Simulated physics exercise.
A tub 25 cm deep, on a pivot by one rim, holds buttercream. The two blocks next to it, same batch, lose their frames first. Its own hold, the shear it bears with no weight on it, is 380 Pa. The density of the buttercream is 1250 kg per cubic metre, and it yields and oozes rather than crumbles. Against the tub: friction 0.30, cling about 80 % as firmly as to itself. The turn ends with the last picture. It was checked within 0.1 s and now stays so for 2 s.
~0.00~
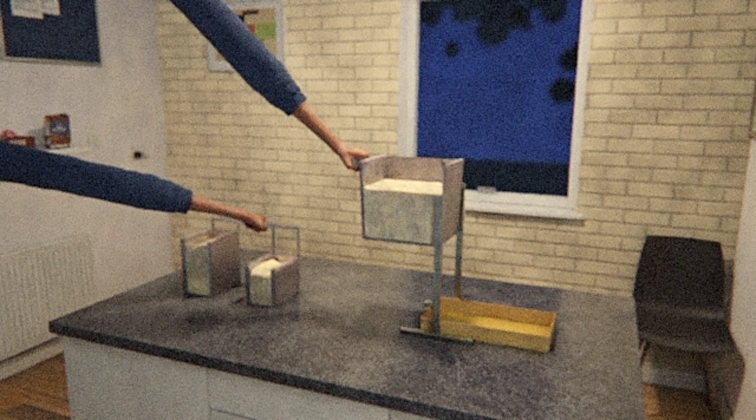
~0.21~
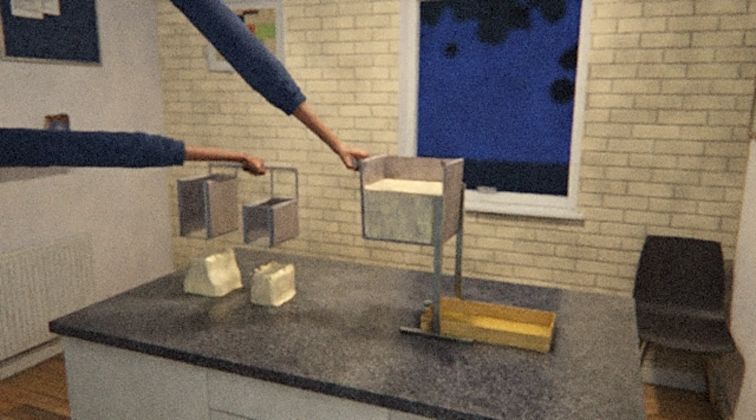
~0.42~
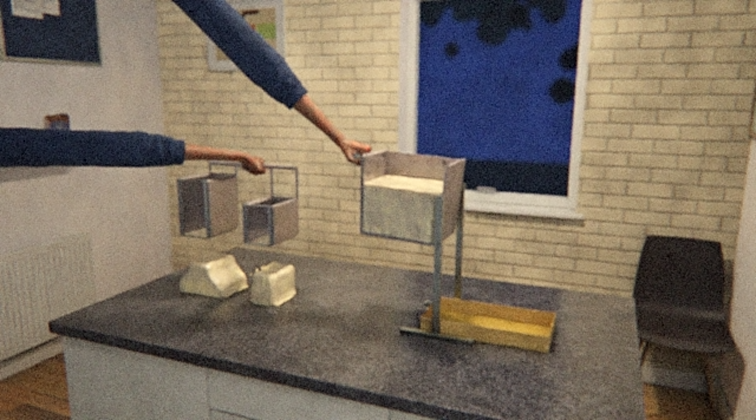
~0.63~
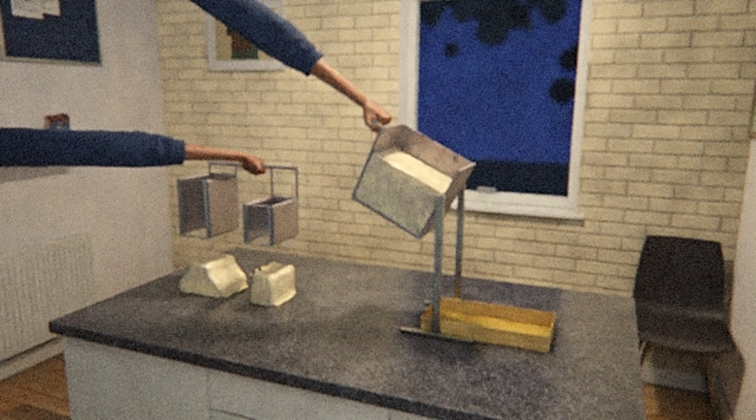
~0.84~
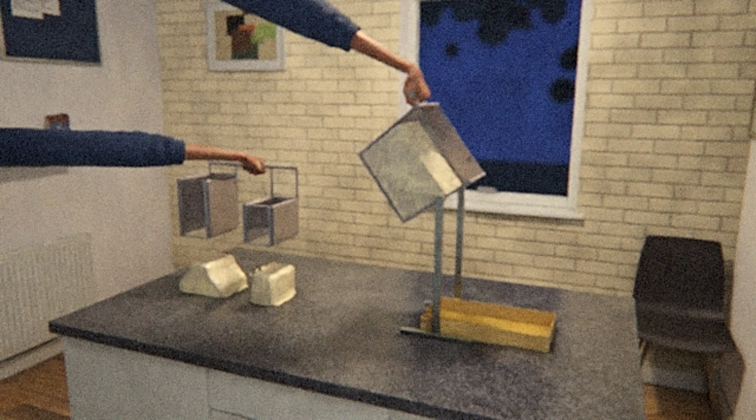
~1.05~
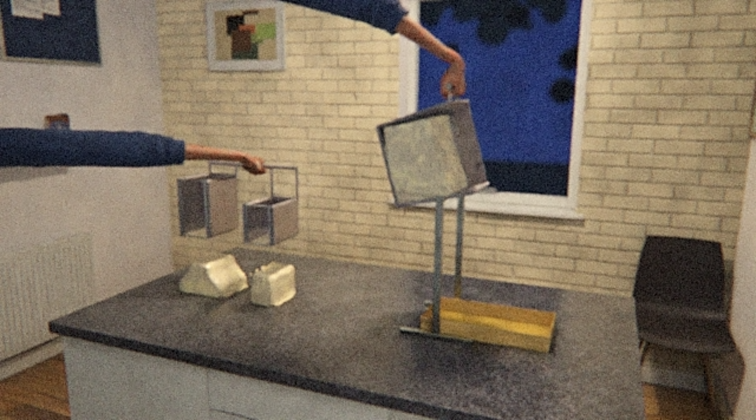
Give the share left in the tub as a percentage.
Close to 87 per cent.
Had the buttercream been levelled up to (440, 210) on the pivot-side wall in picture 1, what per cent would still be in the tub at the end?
It would be near 100 %.
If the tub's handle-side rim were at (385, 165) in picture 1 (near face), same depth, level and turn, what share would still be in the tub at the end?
In that case some 100 per cent.
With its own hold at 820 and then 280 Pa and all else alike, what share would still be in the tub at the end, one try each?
In that order: 100 %, 70 %.
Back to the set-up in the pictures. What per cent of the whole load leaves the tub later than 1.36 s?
Near 7 %.
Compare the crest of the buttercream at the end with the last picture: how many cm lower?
About 8 cm.
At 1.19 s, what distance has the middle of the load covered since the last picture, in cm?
Some 3 cm.
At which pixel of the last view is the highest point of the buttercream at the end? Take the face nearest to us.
Around (414, 145).
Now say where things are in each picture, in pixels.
In the first picture, handle-side rim at (362, 162), tilt 0 degrees; highest point of the buttercream at (368, 188); test blocks 18 cm, 12 cm high (left to right).
In the second picture, handle-side rim at (362, 162), tilt 0 degrees; highest point of the buttercream at (368, 188); test blocks 14 cm, 11 cm high (left to right).
In the third picture, handle-side rim at (364, 157), tilt 4 degrees; highest point of the buttercream at (369, 183); test blocks 12 cm, 11 cm high (left to right).
In the fourth picture, handle-side rim at (383, 128), tilt 26 degrees; highest point of the buttercream at (376, 155); test blocks 12 cm, 11 cm high (left to right).
In the fifth picture, handle-side rim at (419, 107), tilt 53 degrees; highest point of the buttercream at (397, 127); test blocks 12 cm, 11 cm high (left to right).
In the sixth picture, handle-side rim at (451, 103), tilt 74 degrees; highest point of the buttercream at (426, 119); test blocks 12 cm, 11 cm high (left to right).
By 1.19 s, the tub is at 74 degrees and holds 100 %.
By 1.36 s, the tub is at 74 degrees and holds 95 %.
By 1.53 s, the tub is at 74 degrees and holds 90 %.
By 1.70 s, the tub is at 74 degrees and holds 87 %.
By 3.05 s, at the end, the tub is at 74 degrees and holds 87 %.
